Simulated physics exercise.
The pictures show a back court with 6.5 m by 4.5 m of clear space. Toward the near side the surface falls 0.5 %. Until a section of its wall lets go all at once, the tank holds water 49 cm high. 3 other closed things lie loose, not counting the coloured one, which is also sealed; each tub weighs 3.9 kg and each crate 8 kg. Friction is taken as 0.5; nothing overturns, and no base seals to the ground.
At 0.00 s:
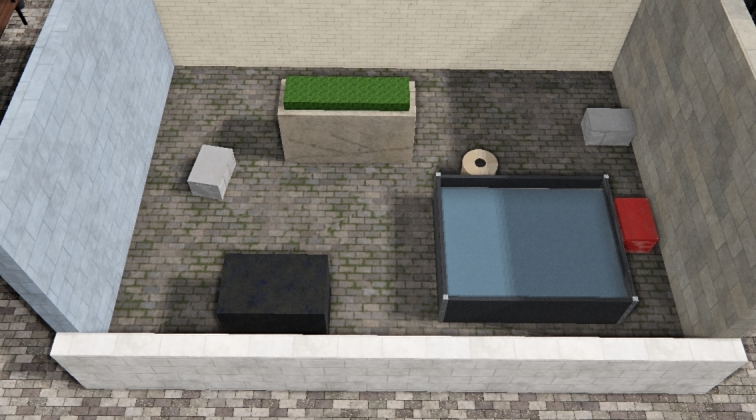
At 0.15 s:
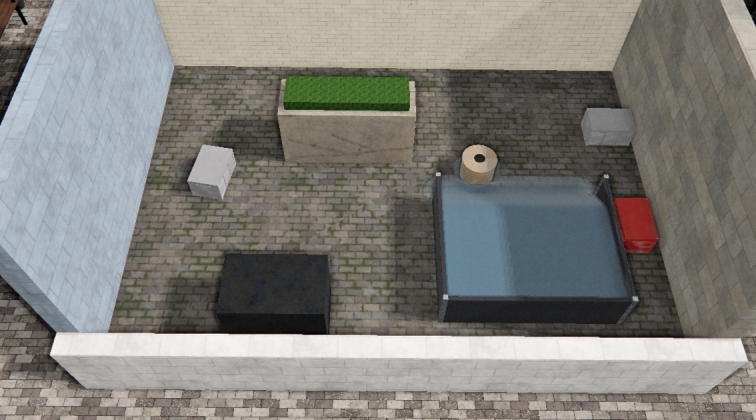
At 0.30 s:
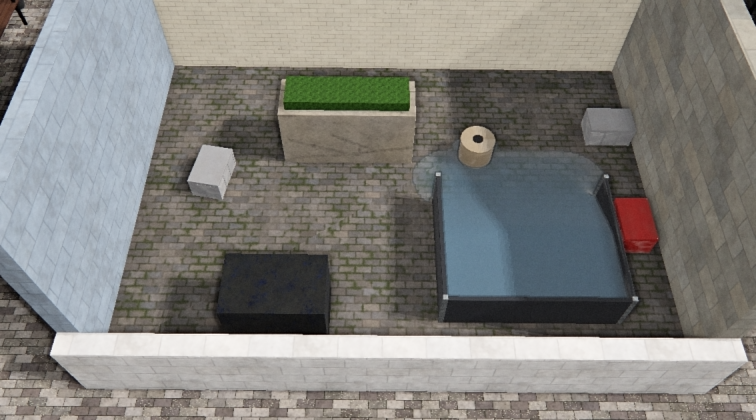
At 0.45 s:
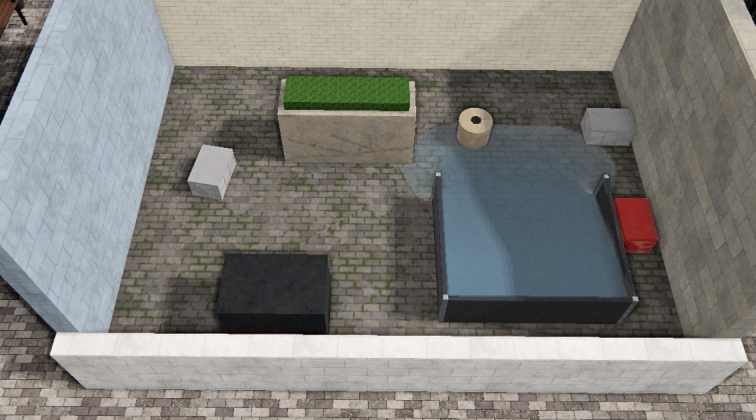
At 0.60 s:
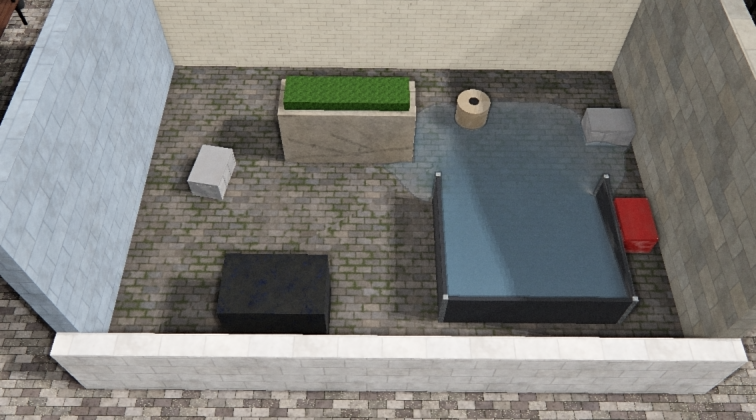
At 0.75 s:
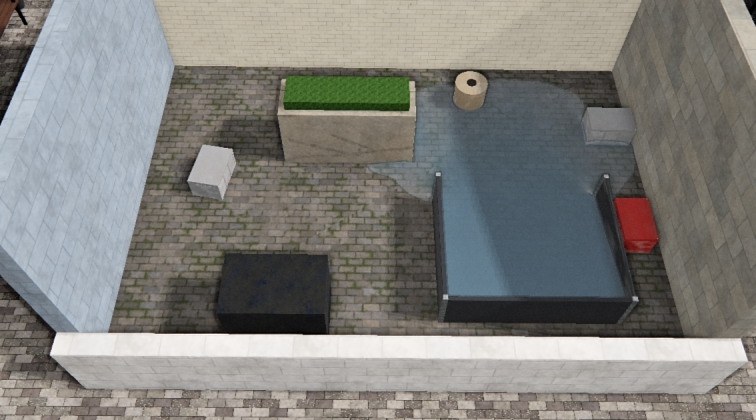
A dark-framed tank of blue water stands at the right of a walled, stone-paved court, seen from above by a still camera. A red crate sits to its right, a tan cylinder behind it, a grey block near each side wall, a green-topped planter at the back and a black box near the front. The tank's far side opens, water spreads backward across the paving, and the cylinder moves toward the back wall.
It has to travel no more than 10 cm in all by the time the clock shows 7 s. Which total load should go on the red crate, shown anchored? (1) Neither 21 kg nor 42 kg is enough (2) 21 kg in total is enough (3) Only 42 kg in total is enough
Option 1: Neither 21 kg nor 42 kg is enough.
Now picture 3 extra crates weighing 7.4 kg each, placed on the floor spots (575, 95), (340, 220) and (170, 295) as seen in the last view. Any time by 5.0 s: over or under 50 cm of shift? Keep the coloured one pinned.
Going through them in turn, the answers are too far, not too far and not too far.
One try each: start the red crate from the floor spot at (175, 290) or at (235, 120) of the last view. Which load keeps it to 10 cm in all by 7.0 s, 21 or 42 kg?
Light one suffices, then heavy one only.
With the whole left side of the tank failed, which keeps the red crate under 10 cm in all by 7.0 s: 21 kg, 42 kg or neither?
In that case the lighter mass suffices.
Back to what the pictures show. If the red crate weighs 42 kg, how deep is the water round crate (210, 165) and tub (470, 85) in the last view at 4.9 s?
Depths: Near 3 cm, then near 6 cm.
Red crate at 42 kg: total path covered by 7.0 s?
I'd say close to 30 cm in total.
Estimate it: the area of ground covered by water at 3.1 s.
At that time the wet patch spans about 18 m2.
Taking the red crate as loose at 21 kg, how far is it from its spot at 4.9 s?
I'd put it at about 140 cm.
After 1.4 s the red crate would be 0 cm from its start with 21 kg and 0 cm from its start with 42 kg; 0 cm of water round it then.
After 3.1 s the red crate would be 0 cm from its start with 21 kg and 0 cm from its start with 42 kg; 1 cm of water round it then.
After 4.9 s the red crate would be 135 cm from its start with 21 kg and 26 cm from its start with 42 kg; 10 cm of water round it then.
After 7.0 s the red crate would be 154 cm from its start with 21 kg and 26 cm from its start with 42 kg; 6 cm of water round it then.
